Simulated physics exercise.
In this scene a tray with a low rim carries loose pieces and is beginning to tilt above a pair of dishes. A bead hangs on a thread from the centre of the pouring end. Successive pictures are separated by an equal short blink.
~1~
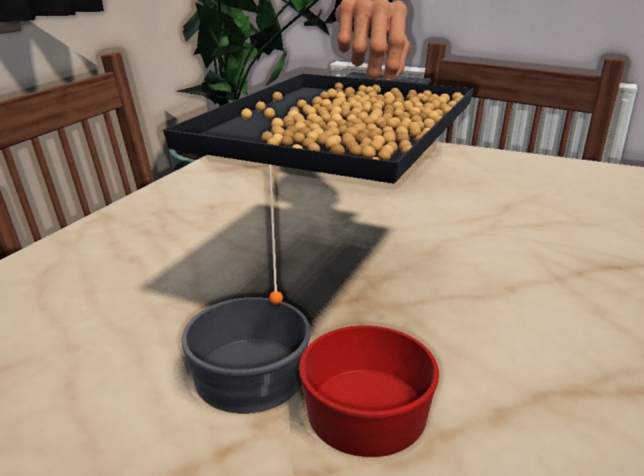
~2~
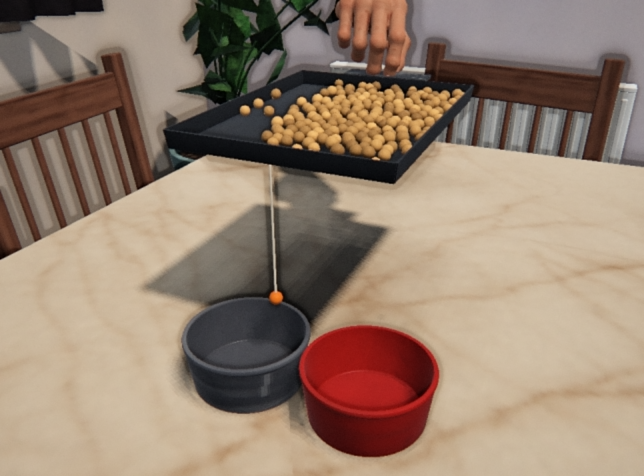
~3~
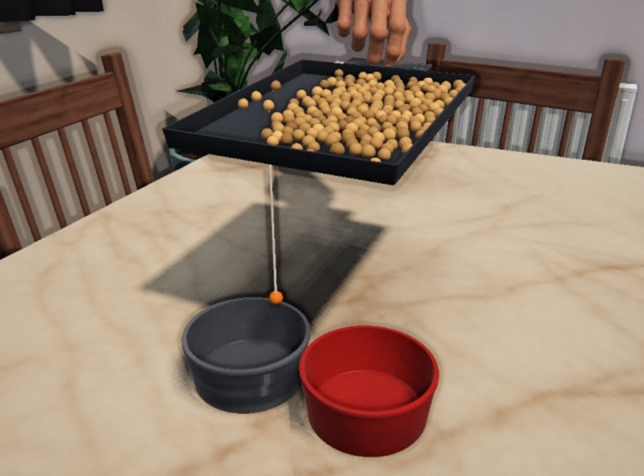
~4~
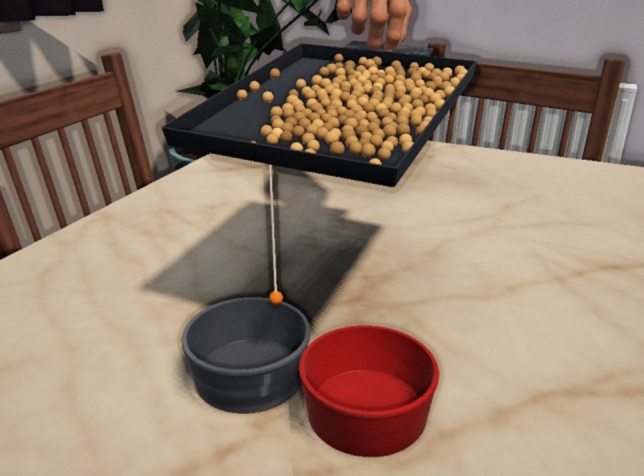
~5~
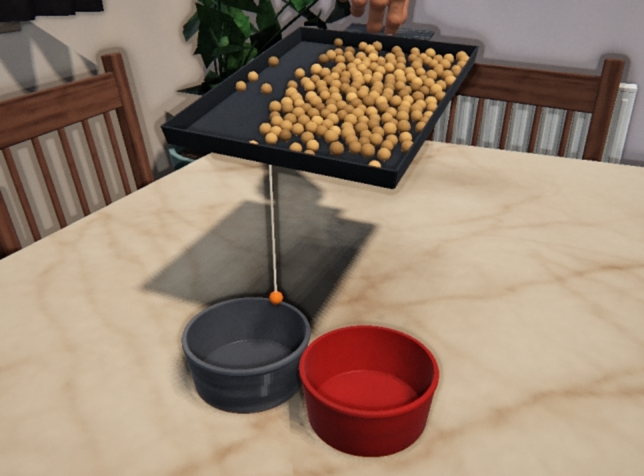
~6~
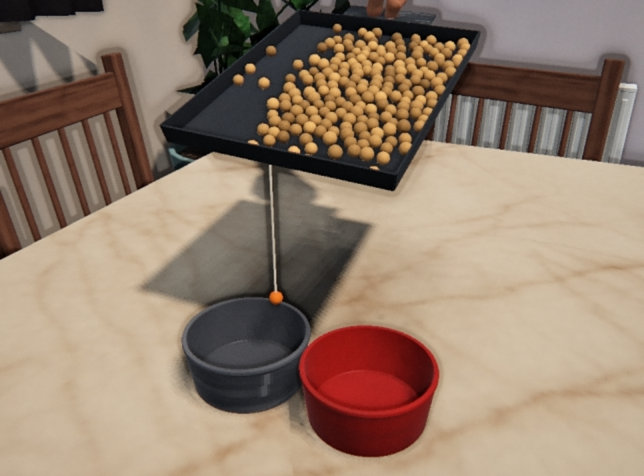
A black tray of round wooden beads tilts gradually above a pale marbled table, its far edge rising and its near right corner dipping slightly, while the beads shift a little and fingertips behind it slip mostly from view. Below sit a dark grey dish at left and a red one at right, with an orange bead hanging still on a thread. Wooden chairs and a leafy plant stand behind, seen from a steady, slightly raised view.
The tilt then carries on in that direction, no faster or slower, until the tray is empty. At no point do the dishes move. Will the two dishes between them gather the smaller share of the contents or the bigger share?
Basically it's a mostly caught load, that one.
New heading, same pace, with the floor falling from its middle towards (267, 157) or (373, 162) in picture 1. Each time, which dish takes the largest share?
Result - first place: The left side, second place: The right side.
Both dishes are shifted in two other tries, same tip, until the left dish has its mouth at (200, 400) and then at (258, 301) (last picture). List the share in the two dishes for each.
In order, 10 % and 20 %.
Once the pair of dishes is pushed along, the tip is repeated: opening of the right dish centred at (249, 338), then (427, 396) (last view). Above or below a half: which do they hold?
In the first position shy of half, in the second past half.
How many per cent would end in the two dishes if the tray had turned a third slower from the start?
That comes to about 80 in every hundred.
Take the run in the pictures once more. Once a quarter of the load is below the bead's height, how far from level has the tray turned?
Approx. 95° from level.
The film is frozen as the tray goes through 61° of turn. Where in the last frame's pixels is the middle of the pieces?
Load centre: Approx. (335, 102).
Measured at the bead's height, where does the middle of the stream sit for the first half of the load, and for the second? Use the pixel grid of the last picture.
Early half: (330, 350); late half: (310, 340).
Shortly afterwards, tray tipped steeply; all but a few on the tray; only a few in the right dish; only a few in the air.
Next, tray tipped past a quarter turn; a little on the tray; near a third in the right dish; a little in the left dish; near a quarter outside both; near a quarter in the air.
Some moments later, tray tipped past a quarter turn; near half in the right dish; near a quarter in the left dish; near a quarter outside both.
In the end, tray tipped past a quarter turn; near half in the right dish; near a quarter in the left dish; near a quarter outside both.
